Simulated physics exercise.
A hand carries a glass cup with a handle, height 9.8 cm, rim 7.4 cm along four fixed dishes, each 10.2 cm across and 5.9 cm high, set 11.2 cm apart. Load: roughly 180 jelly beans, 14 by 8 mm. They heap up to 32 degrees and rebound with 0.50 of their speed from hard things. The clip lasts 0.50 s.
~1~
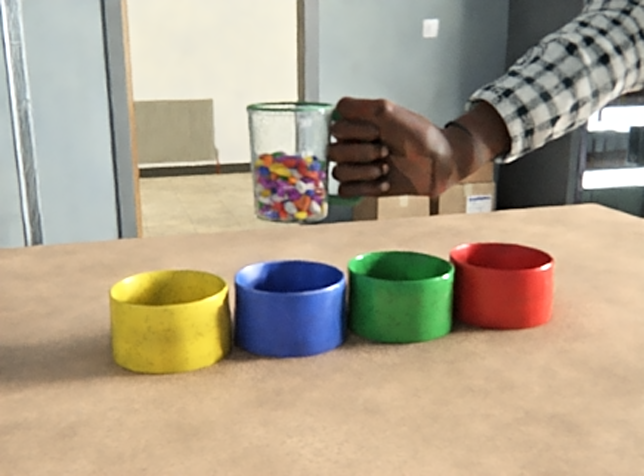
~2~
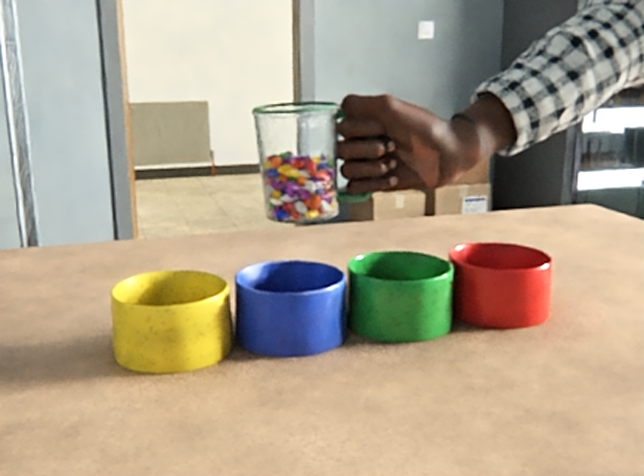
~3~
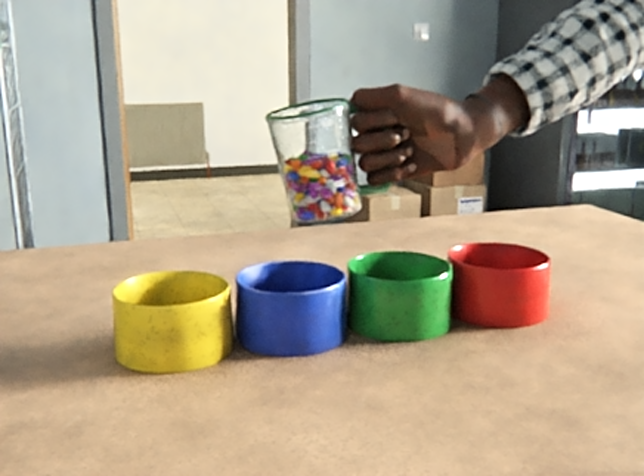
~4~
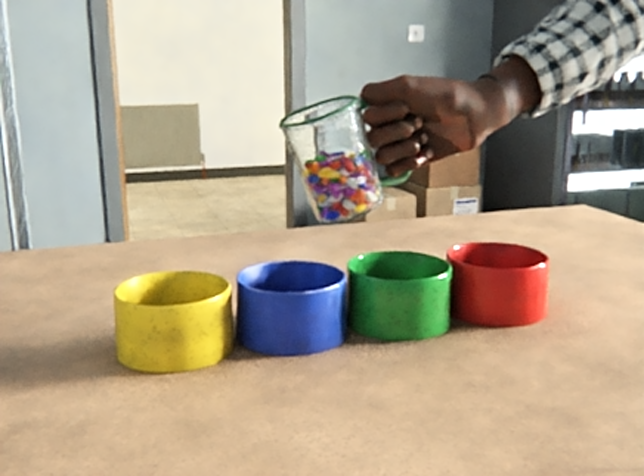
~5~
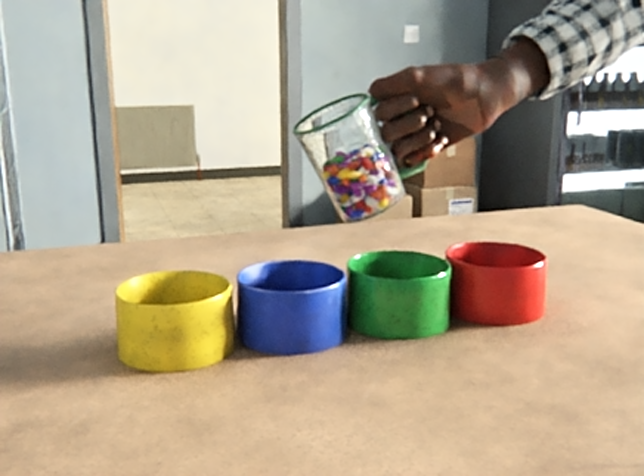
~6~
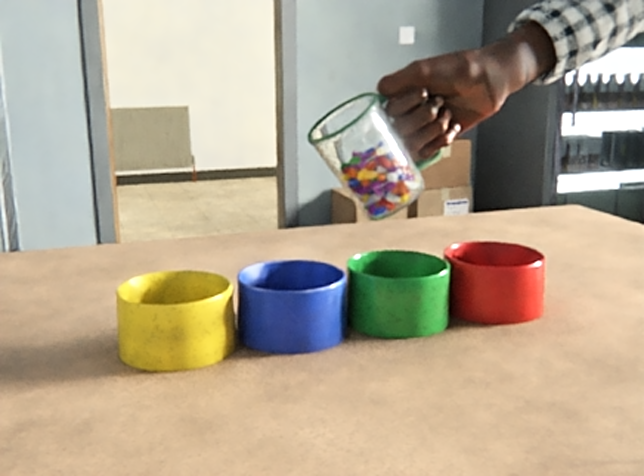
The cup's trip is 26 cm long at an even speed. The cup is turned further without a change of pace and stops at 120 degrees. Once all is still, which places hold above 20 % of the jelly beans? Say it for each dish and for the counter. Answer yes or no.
Red dish: Yes; blue dish: No; green dish: No; yellow dish: No; on the counter: No.
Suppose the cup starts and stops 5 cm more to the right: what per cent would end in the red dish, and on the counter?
Then: Red 100, counter 0.
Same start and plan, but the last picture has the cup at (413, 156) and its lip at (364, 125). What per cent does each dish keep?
Red 100, blue 0, green 0, yellow 0.
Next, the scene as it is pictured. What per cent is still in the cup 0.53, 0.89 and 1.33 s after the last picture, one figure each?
About 100, 100, 25.
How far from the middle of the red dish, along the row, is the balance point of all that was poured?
Some 1 cm to the left.
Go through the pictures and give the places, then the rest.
In the first frame, cup at (291, 161), tilt 0 degrees, lip at (249, 108), moved 0.0 cm; middle of the pieces at (295, 180); yellow dish at (170, 288); blue dish at (290, 276); green dish at (400, 266); red dish at (501, 256).
In the second frame, cup at (299, 161), tilt 3 degrees, lip at (255, 111), moved 0.7 cm; middle of the pieces at (304, 180).
In the third frame, cup at (317, 161), tilt 11 degrees, lip at (268, 118), moved 2.4 cm; middle of the pieces at (324, 179).
In the fourth frame, cup at (335, 160), tilt 19 degrees, lip at (282, 125), moved 4.2 cm; middle of the pieces at (344, 177).
In the fifth frame, cup at (352, 159), tilt 26 degrees, lip at (297, 132), moved 5.9 cm; middle of the pieces at (363, 174).
In the sixth frame, cup at (369, 159), tilt 34 degrees, lip at (311, 140), moved 7.7 cm; middle of the pieces at (381, 171); yellow dish at (175, 287); blue dish at (292, 275); green dish at (398, 264); red dish at (494, 254).
Then, 0.53 s after the last picture, tilt 75 degrees; cup holds 100 %.
Then, 0.89 s after the last picture, tilt 102 degrees; cup holds 100 %.
Then, 1.33 s after the last picture, tilt 120 degrees; cup holds 25 %, red 65 %.
In the end, red 95 %, blue 0 %, green 0 %, yellow 0 %, counter 0 %.
